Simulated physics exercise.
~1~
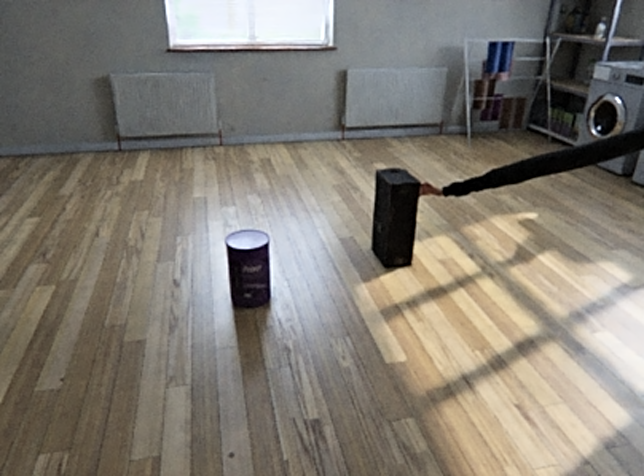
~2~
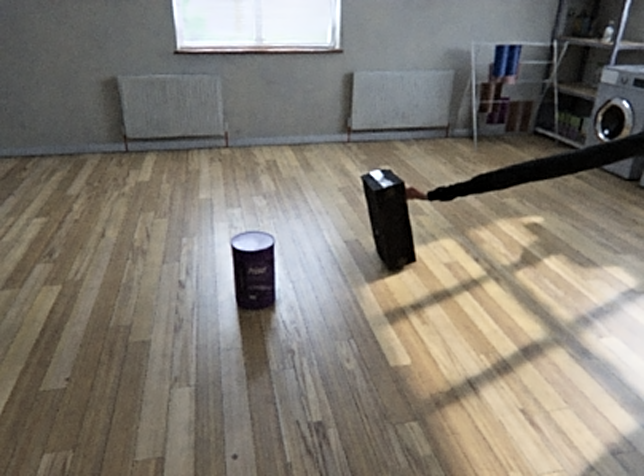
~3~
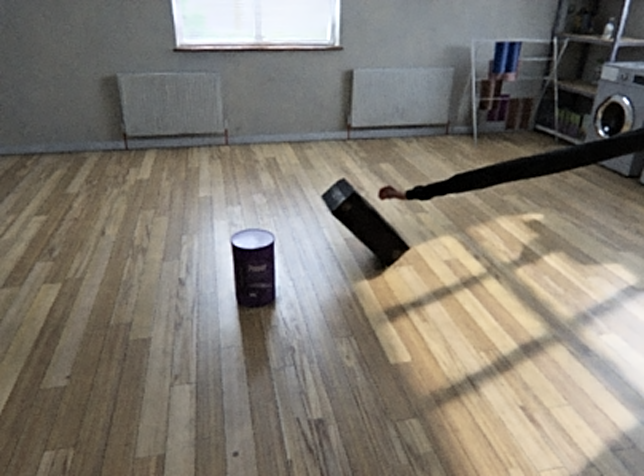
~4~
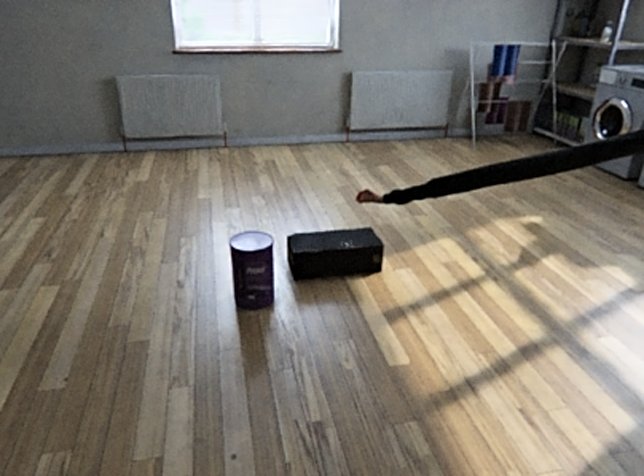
On a wooden floor in a room with radiators and a washing machine, a fingertip pushed an upright black box to the left until it tilted and toppled onto its side, ending up lying just right of a purple pail that stayed standing.
